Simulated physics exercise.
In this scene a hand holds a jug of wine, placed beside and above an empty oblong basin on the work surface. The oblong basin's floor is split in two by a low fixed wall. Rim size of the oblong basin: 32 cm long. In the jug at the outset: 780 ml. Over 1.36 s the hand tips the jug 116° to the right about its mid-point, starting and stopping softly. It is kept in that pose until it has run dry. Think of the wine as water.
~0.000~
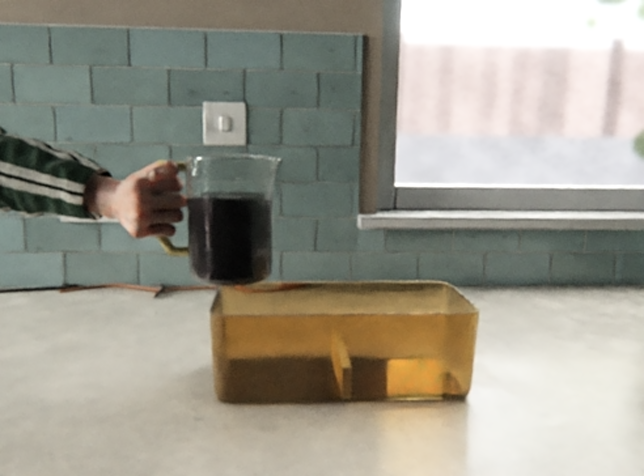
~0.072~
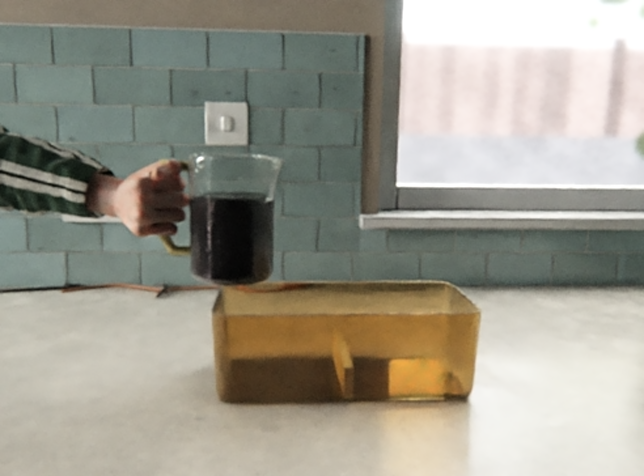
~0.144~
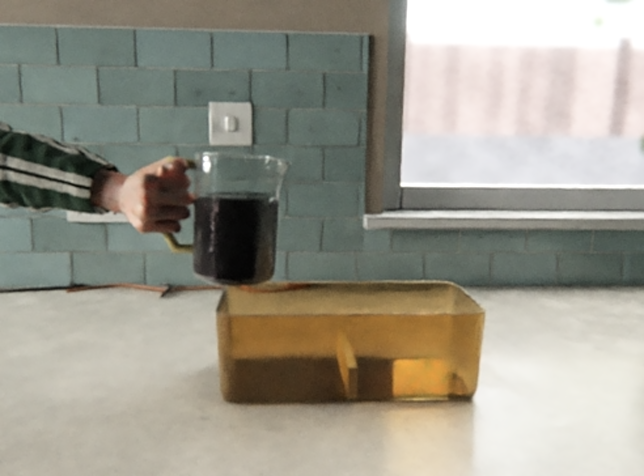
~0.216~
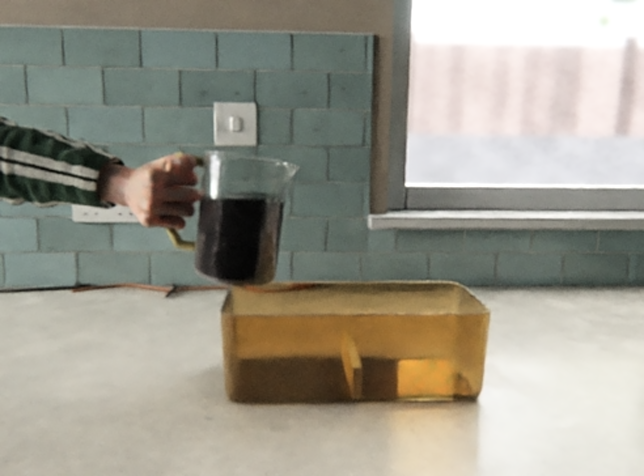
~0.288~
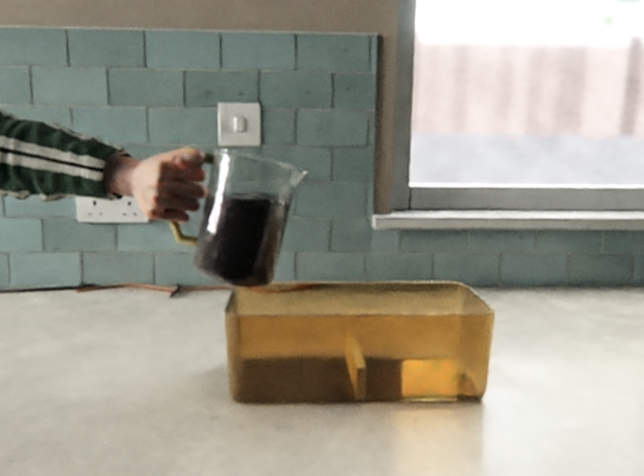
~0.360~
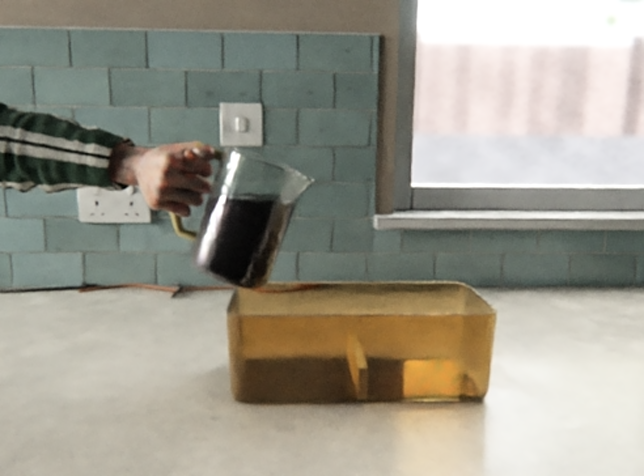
A hand tilts a glass jug of dark liquid rightward above an oblong amber basin.
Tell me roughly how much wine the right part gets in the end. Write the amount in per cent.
It gets about 41 per cent.
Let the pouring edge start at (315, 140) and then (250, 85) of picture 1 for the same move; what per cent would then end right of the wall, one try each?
The first try gives 90 percent and the second 20 percent.
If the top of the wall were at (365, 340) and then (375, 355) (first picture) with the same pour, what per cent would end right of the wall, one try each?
In order, 5 and 10 per cent.
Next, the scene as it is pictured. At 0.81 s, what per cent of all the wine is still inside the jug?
I reckon about 90 in a hundred is still held.
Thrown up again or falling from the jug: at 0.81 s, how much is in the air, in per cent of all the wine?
Close to 8 in a hundred.
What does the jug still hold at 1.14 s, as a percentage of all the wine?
Share remaining: Approx. 28 %.
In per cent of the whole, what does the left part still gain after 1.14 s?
That is roughly 32 in a hundred of the whole.
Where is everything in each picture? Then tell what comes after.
In the first frame, it leans 0°; its right rim is at (282, 159); the wine meets the walls at (191, 196) and (270, 196); the oblong basin's rim runs from (216, 299) to (463, 297); the wall's top is at (341, 348).
In the second frame, it leans 1°; its right rim is at (285, 160); the wine meets the walls at (193, 196) and (272, 197).
In the third frame, it leans 3°; its right rim is at (291, 162); the wine meets the walls at (199, 196) and (277, 197).
In the fourth frame, it leans 7°; its right rim is at (299, 166); the wine meets the walls at (204, 197) and (283, 197).
In the fifth frame, it leans 12°; its right rim is at (308, 172); the wine meets the walls at (209, 197) and (289, 198).
In the sixth frame, it leans 19°; its right rim is at (314, 179); the wine meets the walls at (208, 204) and (293, 199).
By 0.81 s the tilt is 75° and 90 per cent is still to pour, 1 is left of the wall and 0 right of it.
By 1.14 s the tilt is 109° and 29 per cent is still to pour, 26 is left of the wall and 35 right of it.
By 1.49 s the tilt is 116° and 1 per cent is still to pour, 57 is left of the wall and 41 right of it.
By 1.86 s the tilt is 116° and 0 per cent is still to pour, 58 is left of the wall and 41 right of it.
At rest 58 per cent lies left of the wall, 41 right of it and 1 outside.
